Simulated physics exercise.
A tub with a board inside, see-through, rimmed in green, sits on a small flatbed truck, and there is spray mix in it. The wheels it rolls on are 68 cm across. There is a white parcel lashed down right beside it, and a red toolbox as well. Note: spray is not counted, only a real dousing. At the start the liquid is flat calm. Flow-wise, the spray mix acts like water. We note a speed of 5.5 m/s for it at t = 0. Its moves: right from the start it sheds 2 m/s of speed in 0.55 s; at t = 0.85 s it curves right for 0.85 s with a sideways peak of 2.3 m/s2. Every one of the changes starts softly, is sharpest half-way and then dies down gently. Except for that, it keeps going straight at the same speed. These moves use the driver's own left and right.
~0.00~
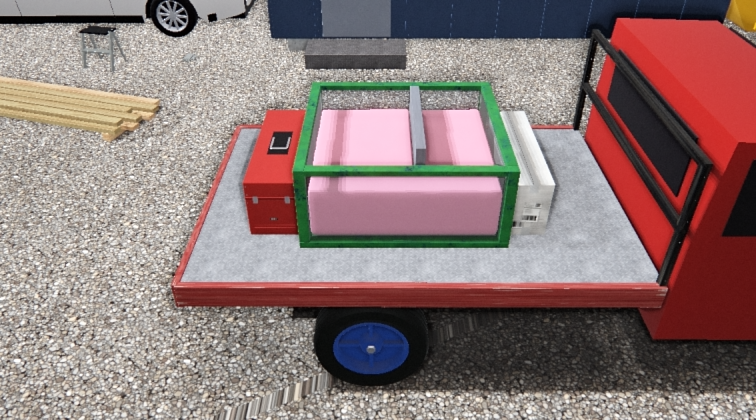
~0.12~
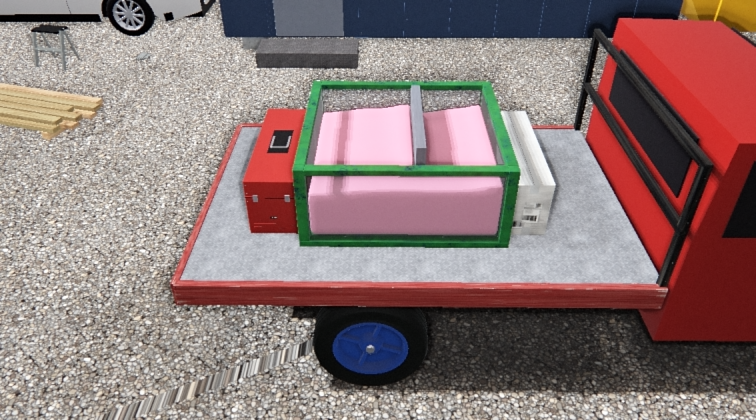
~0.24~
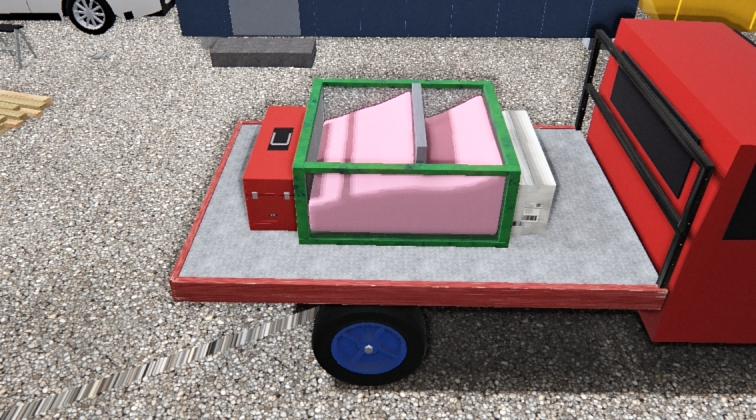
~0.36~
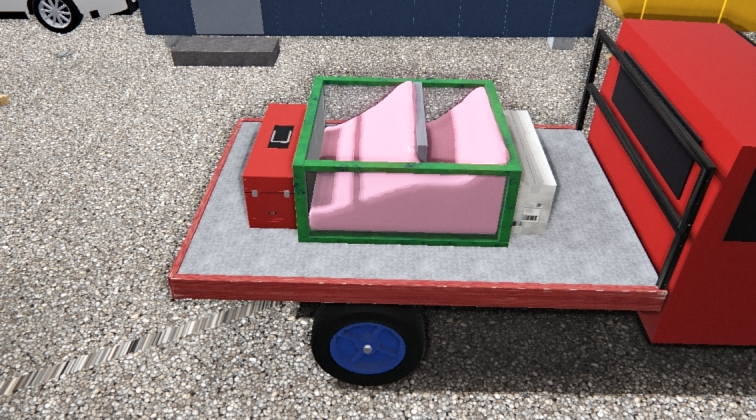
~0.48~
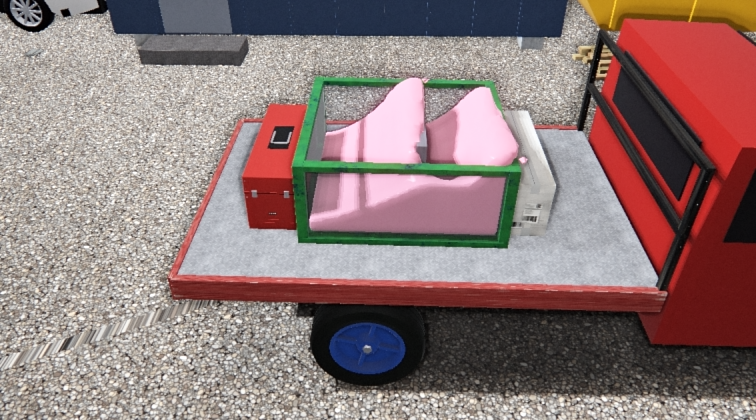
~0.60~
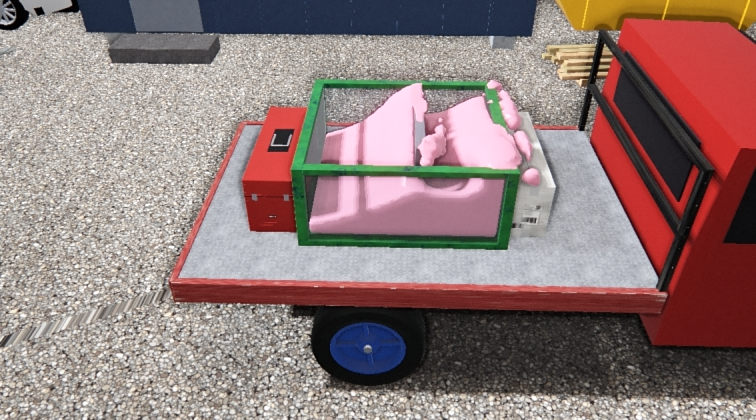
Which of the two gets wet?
White parcel is struck, red toolbox is missed.
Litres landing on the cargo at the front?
Estimate: Around 4 L.
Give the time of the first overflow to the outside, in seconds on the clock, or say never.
At about 0.7 s on the clock.
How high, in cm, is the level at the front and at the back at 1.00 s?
Front 38 cm, back 42 cm.
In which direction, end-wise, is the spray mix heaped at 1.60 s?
Result: At the forward end.
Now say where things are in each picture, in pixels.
In the first picture, the surface is at (468, 115) by the front wall; at (334, 115) by the back wall; it lies level with the rim line; board top at (421, 149); the front is on the right, levels are read along the far wall; the white parcel stands at the front; the red toolbox stands at the back; a wheel hub at (371, 355).
In the second picture, the surface is at (469, 112) by the front wall; at (335, 116) by the back wall; it climbs 3° towards the front.
In the third picture, the surface is at (470, 104) by the front wall; at (336, 122) by the back wall; it climbs 11° towards the front.
In the fourth picture, the surface is at (472, 98) by the front wall; at (337, 129) by the back wall; it climbs 19° towards the front and 2° towards the far side.
In the fifth picture, the surface is at (472, 98) by the front wall; at (337, 135) by the back wall; it climbs 23° towards the front and 2° towards the far side.
In the sixth picture, the surface is at (472, 103) by the front wall; at (338, 136) by the back wall; it climbs 20° towards the front; a wheel hub at (368, 355).
Then, 1.00 s in, the surface is 37 cm up at the front and 41 cm at the back; 1 per cent is out, over the front.
Then, 1.60 s in, the surface is 33 cm up at the front and 22 cm at the back; 4 per cent is out, over the far side and the front.
Then, 2.20 s in, the surface is 30 cm up at the front and 42 cm at the back; 7 per cent is out, mostly over the far side, some over the front.
Then, 4.68 s in, 9 per cent is out, over the far side and the front; the white parcel has caught 4 litres and the red toolbox a few drops.
